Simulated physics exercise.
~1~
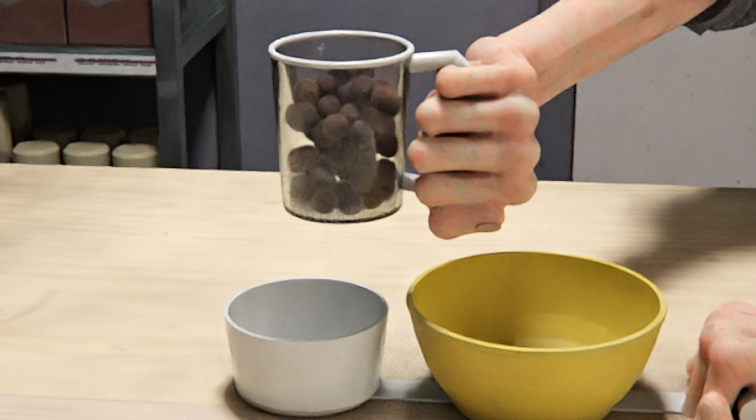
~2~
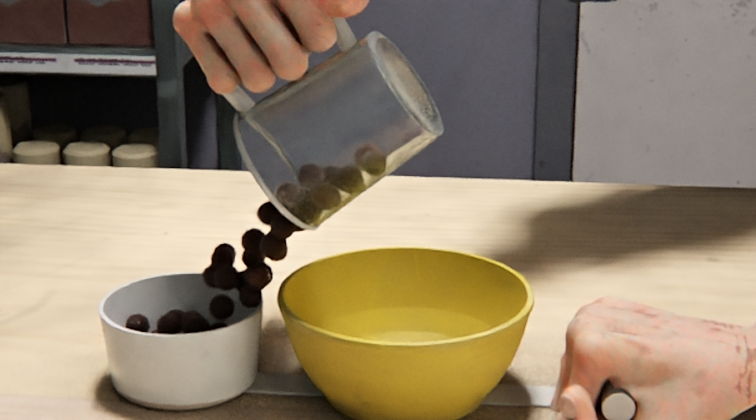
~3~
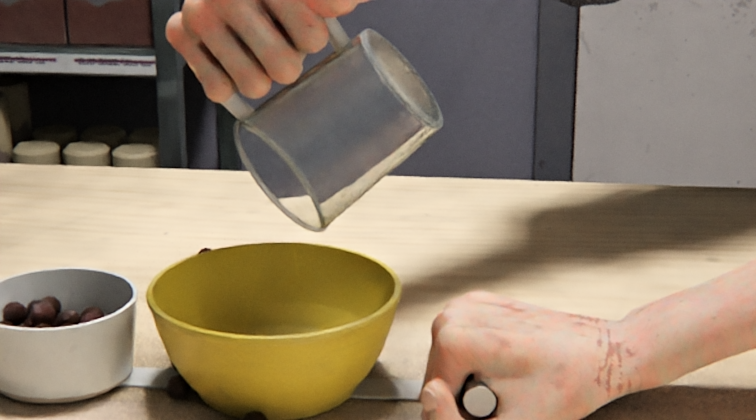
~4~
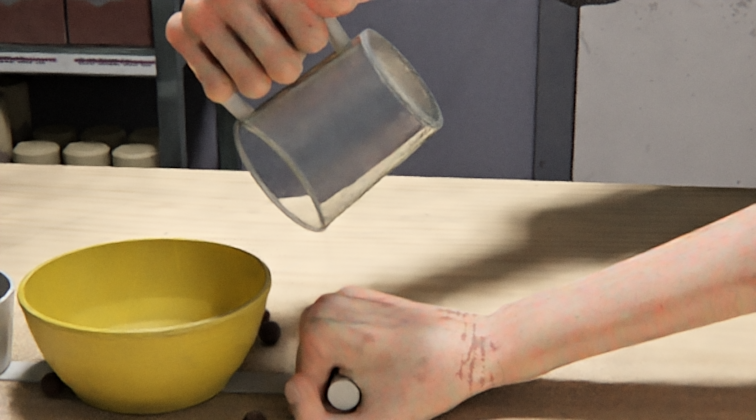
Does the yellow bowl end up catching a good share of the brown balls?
No, the yellow bowl catches none of them. Most of the balls land in the white dish, and the rest end up outside both dishes.
Clear mug tipping dark brown balls into a white dish as it slides left with a yellow bowl, some scattering on the table.
